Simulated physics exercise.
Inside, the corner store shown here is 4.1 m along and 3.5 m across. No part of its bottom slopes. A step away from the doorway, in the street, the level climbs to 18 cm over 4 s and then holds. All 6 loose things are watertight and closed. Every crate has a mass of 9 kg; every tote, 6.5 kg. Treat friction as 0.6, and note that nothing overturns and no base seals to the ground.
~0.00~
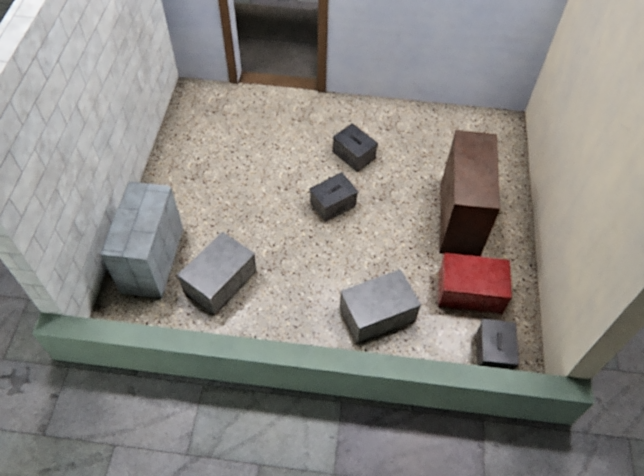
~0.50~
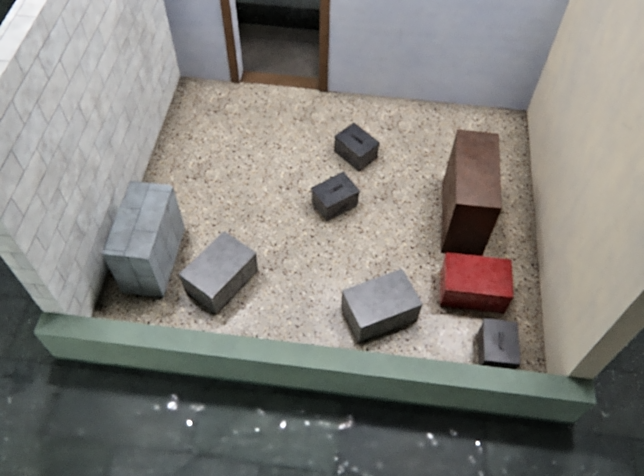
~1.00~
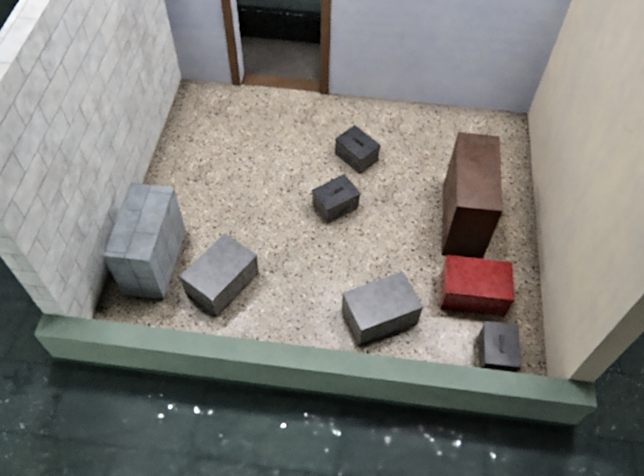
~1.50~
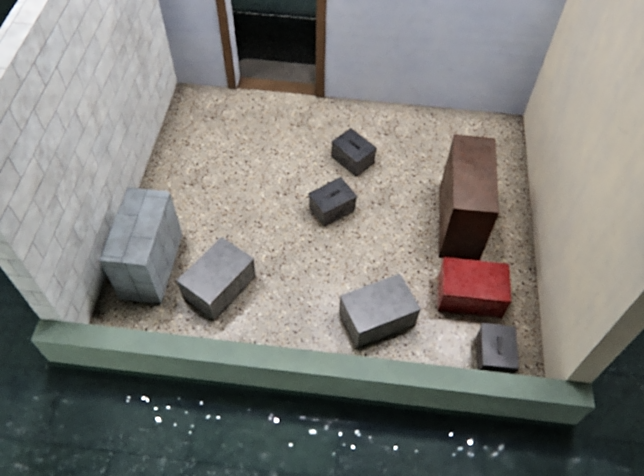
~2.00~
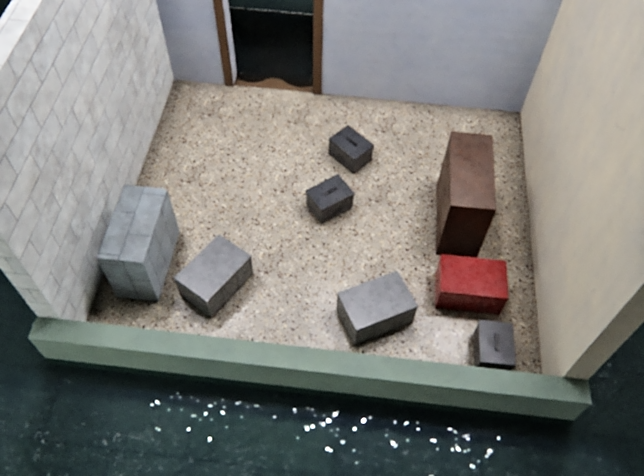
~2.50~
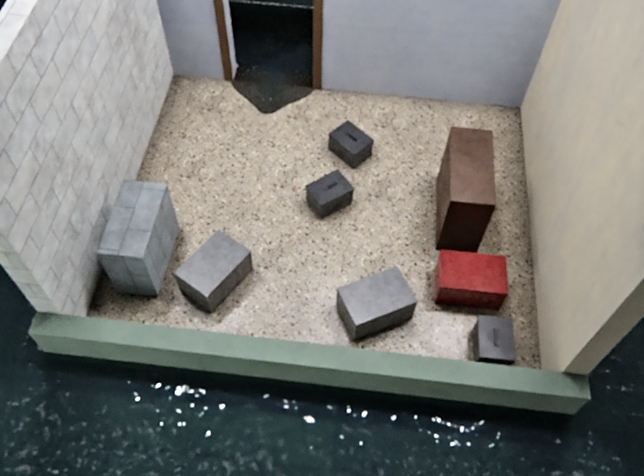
Corner store with red crate and grey boxes standing still as dark water covers the street outside, then enters through the doorway.
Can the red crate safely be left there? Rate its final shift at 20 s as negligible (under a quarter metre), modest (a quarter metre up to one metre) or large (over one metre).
Modest.
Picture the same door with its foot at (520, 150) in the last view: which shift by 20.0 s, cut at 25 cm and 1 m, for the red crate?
In that case the red crate shifts a modest distance.
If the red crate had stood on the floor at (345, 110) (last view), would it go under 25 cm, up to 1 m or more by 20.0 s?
What happens is it gets pushed a long way.
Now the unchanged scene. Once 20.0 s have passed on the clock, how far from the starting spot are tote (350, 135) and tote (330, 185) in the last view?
They sit 140 cm and 140 cm away, in the order given.
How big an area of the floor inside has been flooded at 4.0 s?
At that time the wet patch spans about 4.0 m2.
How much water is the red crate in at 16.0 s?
I'd put it at about 10 cm.
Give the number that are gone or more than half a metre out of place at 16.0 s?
The count is 5.
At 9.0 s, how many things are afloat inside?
Count at that moment: 3.
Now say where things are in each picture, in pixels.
In the first frame, the red crate at (477, 275) rests on the ground; 0.0 m2 under water; 0 of 6 have shifted.
In the second frame, the red crate at (479, 274), on the bottom; water covers 0.0 m2; 0 of 6 have shifted.
In the third frame, the red crate at (480, 277) rests on the ground; water covers 0.0 m2; 0 of 6 have shifted.
In the fourth frame, the red crate at (477, 279), on the bottom; 0.0 m2 under water; 0 of 6 have shifted.
In the fifth frame, the red crate at (474, 276) rests on the ground; water covers 0.0 m2; 0 of 6 have shifted.
In the sixth frame, the red crate at (474, 271), on the bottom; 0.3 m2 under water; 0 of 6 have shifted.
After 4.0 s the red crate is near (474, 271), 0.0 m from its start, aground; 0 afloat.
After 9.0 s the red crate is near (474, 269), 0.0 m from its start, aground; 3 afloat.
After 16.0 s the red crate is near (507, 242), 0.4 m from its start, afloat; 6 afloat.
After 20.0 s the red crate is near (509, 239), 0.4 m from its start, afloat; 6 afloat.
